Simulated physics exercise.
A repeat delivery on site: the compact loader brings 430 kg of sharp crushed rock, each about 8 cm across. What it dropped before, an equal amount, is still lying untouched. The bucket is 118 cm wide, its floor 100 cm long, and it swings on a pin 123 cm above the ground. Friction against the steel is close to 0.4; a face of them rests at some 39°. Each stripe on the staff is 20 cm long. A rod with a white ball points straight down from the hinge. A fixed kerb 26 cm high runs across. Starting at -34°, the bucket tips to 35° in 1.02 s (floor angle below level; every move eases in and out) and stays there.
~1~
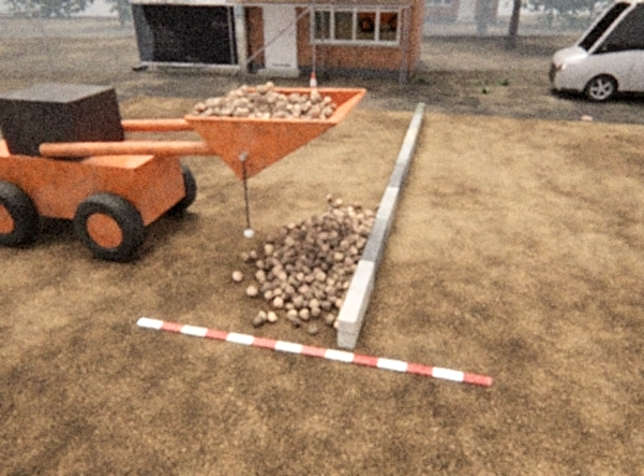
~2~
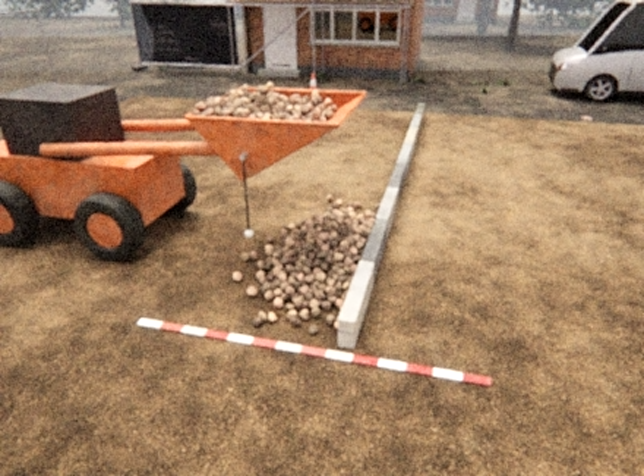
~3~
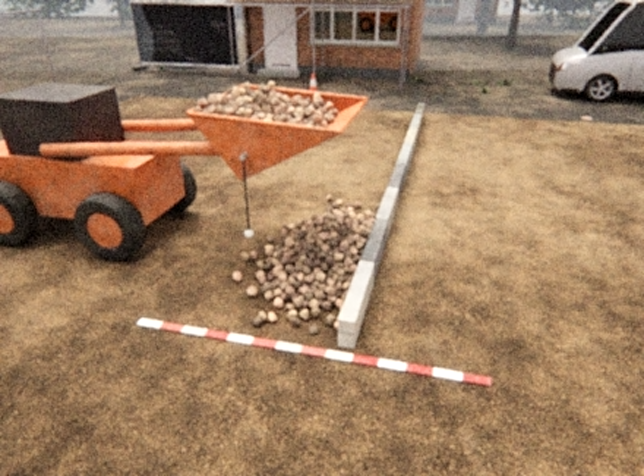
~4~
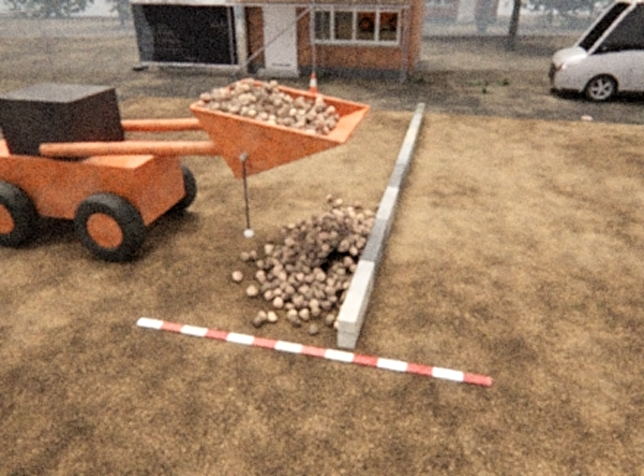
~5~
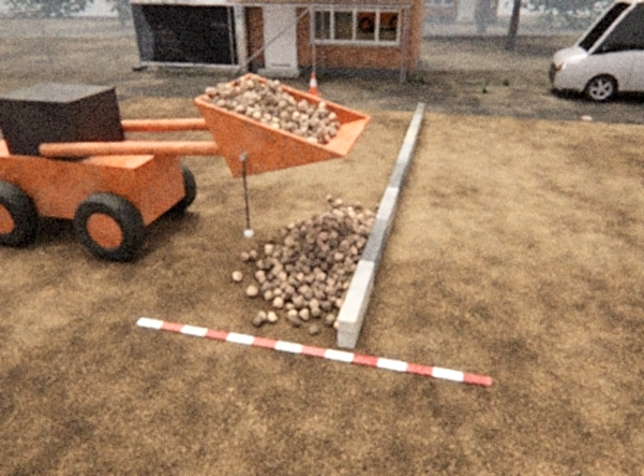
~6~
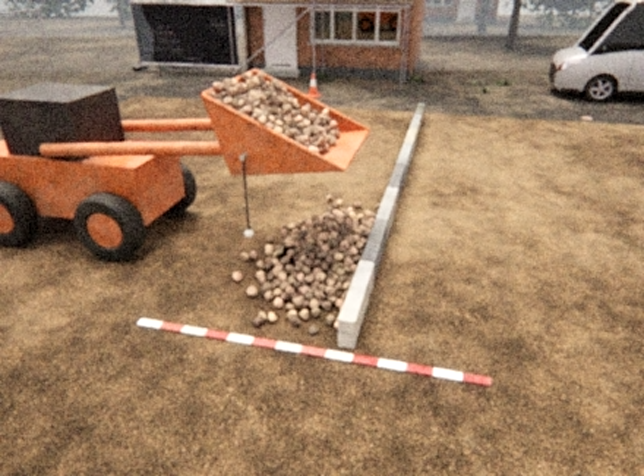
At first, an orange loader on the left holds a raised bucket heaped with stones above a matching pile beside a long kerb. The bucket barely moves, then tilts gradually, its front lip lowering toward the right while the stones stay inside and the pile below lies unchanged.
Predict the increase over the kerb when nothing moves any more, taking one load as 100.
About 35 per cent.
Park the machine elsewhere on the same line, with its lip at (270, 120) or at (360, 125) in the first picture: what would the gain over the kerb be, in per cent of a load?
About 0 and 65 per cent.
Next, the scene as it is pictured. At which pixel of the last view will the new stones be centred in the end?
Near (363, 242).
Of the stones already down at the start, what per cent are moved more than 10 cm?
About 0 per cent.
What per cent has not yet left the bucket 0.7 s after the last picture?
Roughly 90 per cent is still inside.
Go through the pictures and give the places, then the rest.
Lip at (338, 123), floor tilted -34°, highest stones at (255, 95). The earlier load is highest near (335, 230), 31 cm above ground level, 100 % on this side of the kerb, in the first picture.
Lip at (339, 125), floor tilted -33°, highest stones at (256, 95), in the second picture.
The bucket is at -29°, its lip at (341, 132); the top of the load is at (245, 91), in the third picture.
Lip at (344, 143), floor tilted -23°, highest stones at (249, 88), in the fourth picture.
Lip at (345, 156), floor tilted -16°, highest stones at (246, 85), in the fifth picture.
The bucket is at -8°, its lip at (345, 170); the top of the load is at (252, 81), in the sixth picture.
Then, 0.3 s after the last picture the floor is at 24°; in per cent of one load, 100 in the bucket, 100 on this side of the kerb; the foremost stones are at (359, 266).
Then, 0.7 s after the last picture the floor is at 35°; in per cent of one load, 89 in the bucket, 111 on this side of the kerb; the foremost stones are at (359, 266).
Then, 1.0 s after the last picture the floor is at 35°; in per cent of one load, 42 in the bucket, 152 on this side of the kerb, 6 over the kerb; the foremost stones are at (408, 257).
Then, 3.8 s after the last picture the floor is at 35°; in per cent of one load, 0 in the bucket, 165 on this side of the kerb, 35 over the kerb; the foremost stones are at (492, 276). Net gain over the kerb, 35.
